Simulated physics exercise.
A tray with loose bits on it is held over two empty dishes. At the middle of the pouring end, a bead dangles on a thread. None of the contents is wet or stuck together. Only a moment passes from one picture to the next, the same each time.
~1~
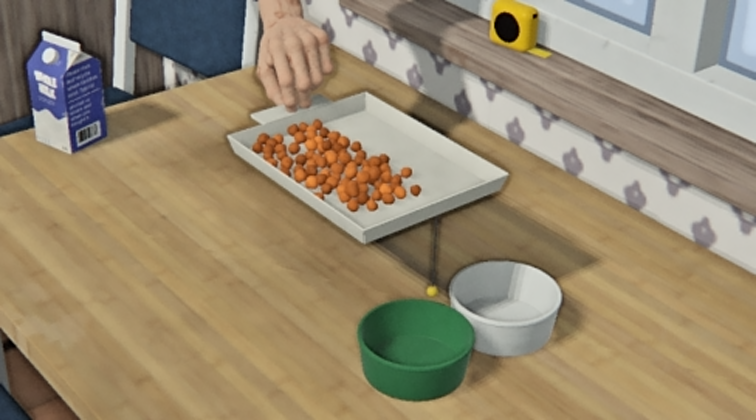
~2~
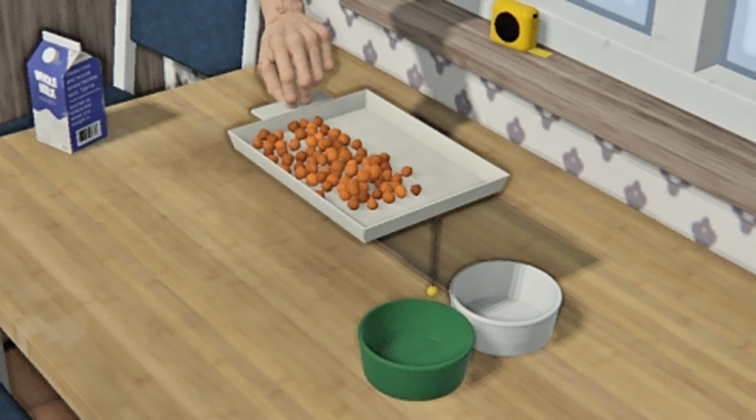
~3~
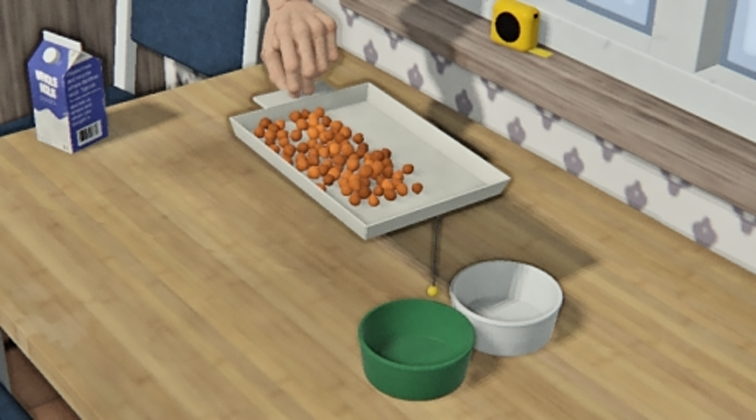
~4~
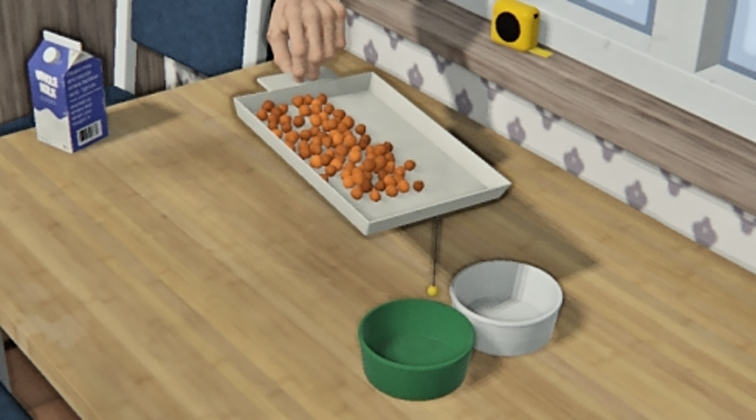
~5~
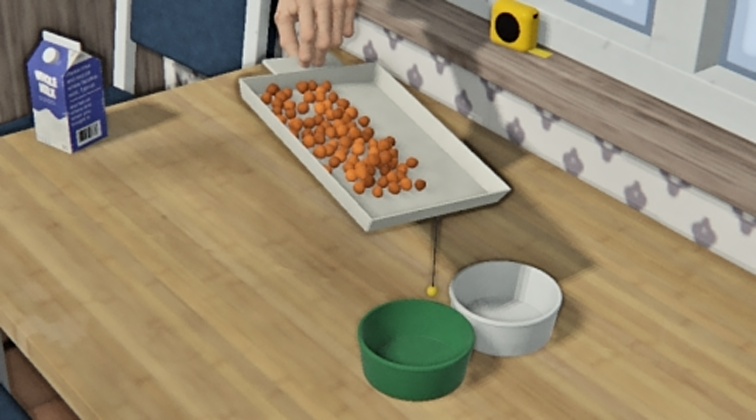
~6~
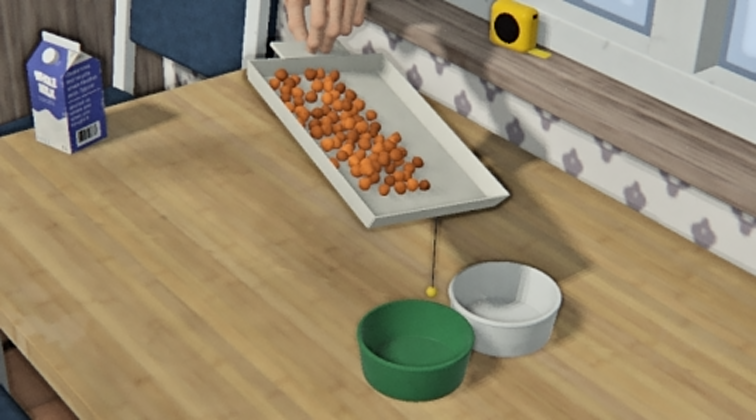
A hand raises the back of a tray of round orange pieces, gradually tilting it.
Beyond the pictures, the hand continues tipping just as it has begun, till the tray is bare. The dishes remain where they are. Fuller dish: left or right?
The larger heap is bound to sit in the right dish there.
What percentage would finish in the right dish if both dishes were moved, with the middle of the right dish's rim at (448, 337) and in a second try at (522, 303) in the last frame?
Respectively 0 % and 60 %.
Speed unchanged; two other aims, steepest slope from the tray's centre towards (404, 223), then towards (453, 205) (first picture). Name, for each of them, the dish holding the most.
Case one: The dish to the left. Case two: The dish to the right.
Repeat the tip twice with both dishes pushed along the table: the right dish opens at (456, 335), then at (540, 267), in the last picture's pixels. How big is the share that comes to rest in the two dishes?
About 0 % and 70 %.
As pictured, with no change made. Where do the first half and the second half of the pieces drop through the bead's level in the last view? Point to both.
First part (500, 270), rest (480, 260).
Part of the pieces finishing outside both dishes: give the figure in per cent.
Close to 0 percent, I reckon.
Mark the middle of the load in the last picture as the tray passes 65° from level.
Near the pixel (466, 180).
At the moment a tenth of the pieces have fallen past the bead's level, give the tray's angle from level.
That happens at close to 70 degrees.
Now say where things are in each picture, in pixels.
The first frame shows corners of the pouring end at (365, 226) and (501, 173), level; middle of the load at (331, 162), coated peanuts; left dish at (452, 376); right dish at (542, 331); bead on its thread at (432, 291).
The second frame shows corners of the pouring end at (365, 225) and (501, 174), level; middle of the load at (331, 160).
The third frame shows corners of the pouring end at (367, 222) and (503, 177), tipped barely, lowest at the right corner; middle of the load at (335, 150).
The fourth frame shows corners of the pouring end at (370, 218) and (503, 181), tipped a little, lowest at the right corner; middle of the load at (338, 140).
The fifth frame shows corners of the pouring end at (373, 215) and (503, 186), tipped clearly, lowest at the right corner; middle of the load at (342, 131).
The sixth frame shows corners of the pouring end at (376, 213) and (502, 191), tipped clearly, lowest at the right corner; middle of the load at (350, 124), about a quarter on the move; left dish at (452, 376); right dish at (541, 332).
Soon, tray tipped steeply; most on the tray; a stray few in the right dish; a small part in the air.
A while on, tray tipped past a quarter turn; about a quarter on the tray; about two thirds in the right dish; a stray few outside both; a small part in the air.
Towards the end, tray tipped past a quarter turn; nearly all in the right dish; a small part outside both.
Finally, tray tipped past a quarter turn; none in the left dish; nearly all in the right dish; a small part outside both.
